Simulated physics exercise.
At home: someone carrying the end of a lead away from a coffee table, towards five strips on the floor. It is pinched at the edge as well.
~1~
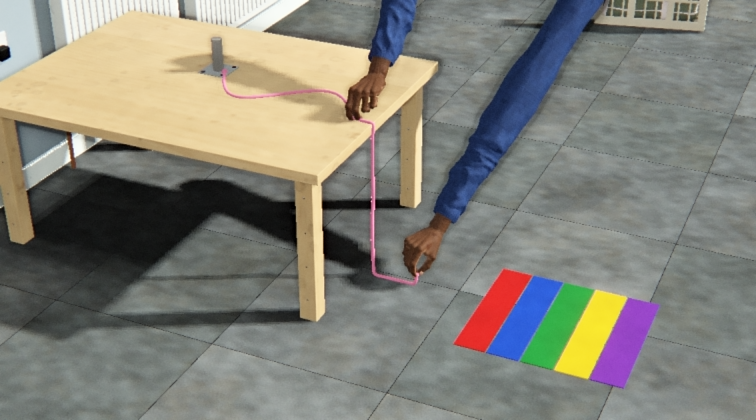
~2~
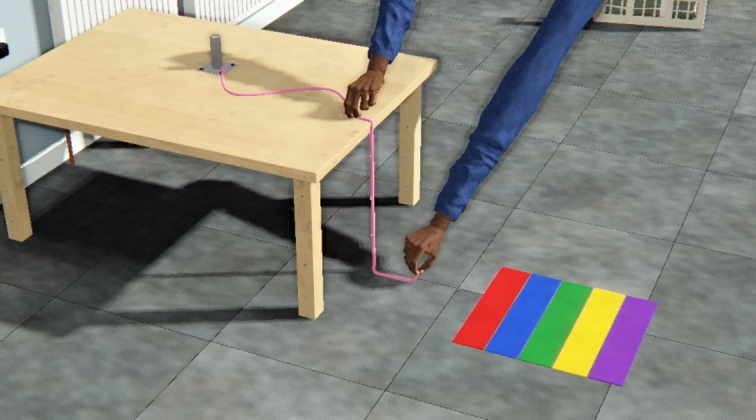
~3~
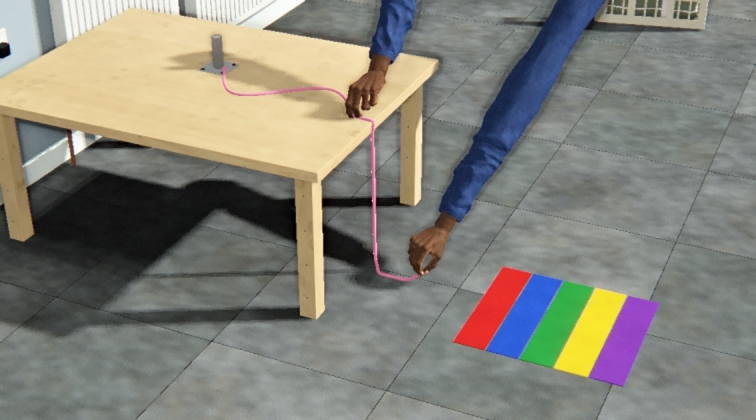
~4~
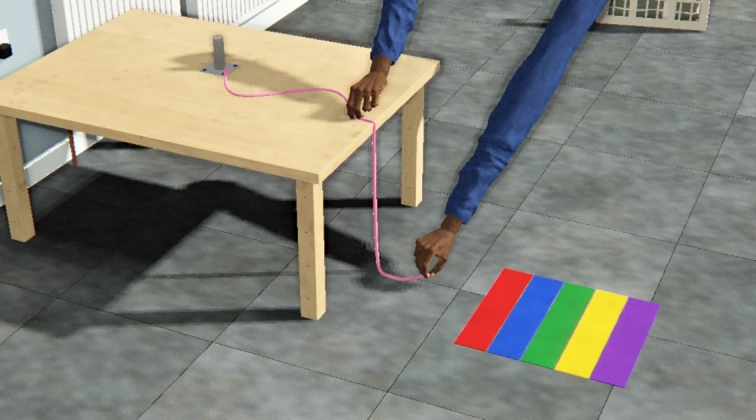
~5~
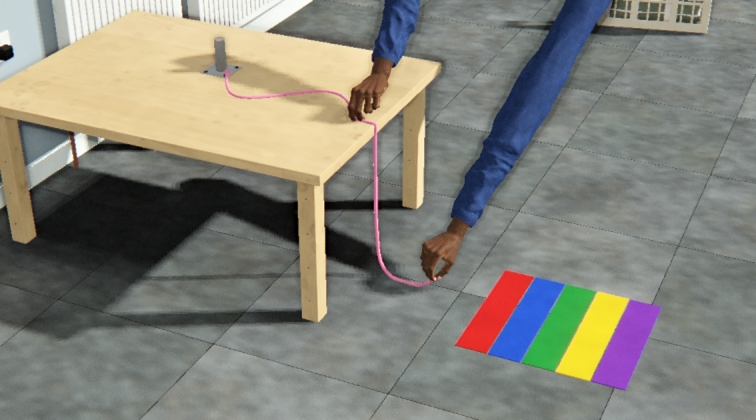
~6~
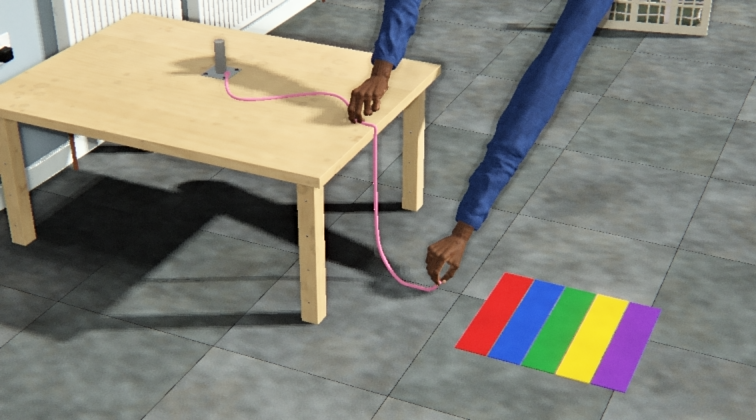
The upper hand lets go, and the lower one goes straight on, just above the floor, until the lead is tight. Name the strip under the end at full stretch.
The end stops over the yellow strip.
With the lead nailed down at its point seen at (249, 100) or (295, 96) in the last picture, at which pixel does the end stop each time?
The places are (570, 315) and (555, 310).
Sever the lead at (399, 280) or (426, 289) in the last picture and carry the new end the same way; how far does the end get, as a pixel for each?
The places are (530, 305) and (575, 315).
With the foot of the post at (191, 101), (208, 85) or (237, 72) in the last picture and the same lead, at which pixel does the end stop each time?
The places are (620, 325), (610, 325) and (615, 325).
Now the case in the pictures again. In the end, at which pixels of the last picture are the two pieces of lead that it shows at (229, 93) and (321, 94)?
They go to (266, 85) and to (345, 110).
Soon after, end near (544, 308); over blue.
Then, end near (579, 316); over green.
At full stretch, end near (601, 322); over yellow. It gets as far as the yellow strip.
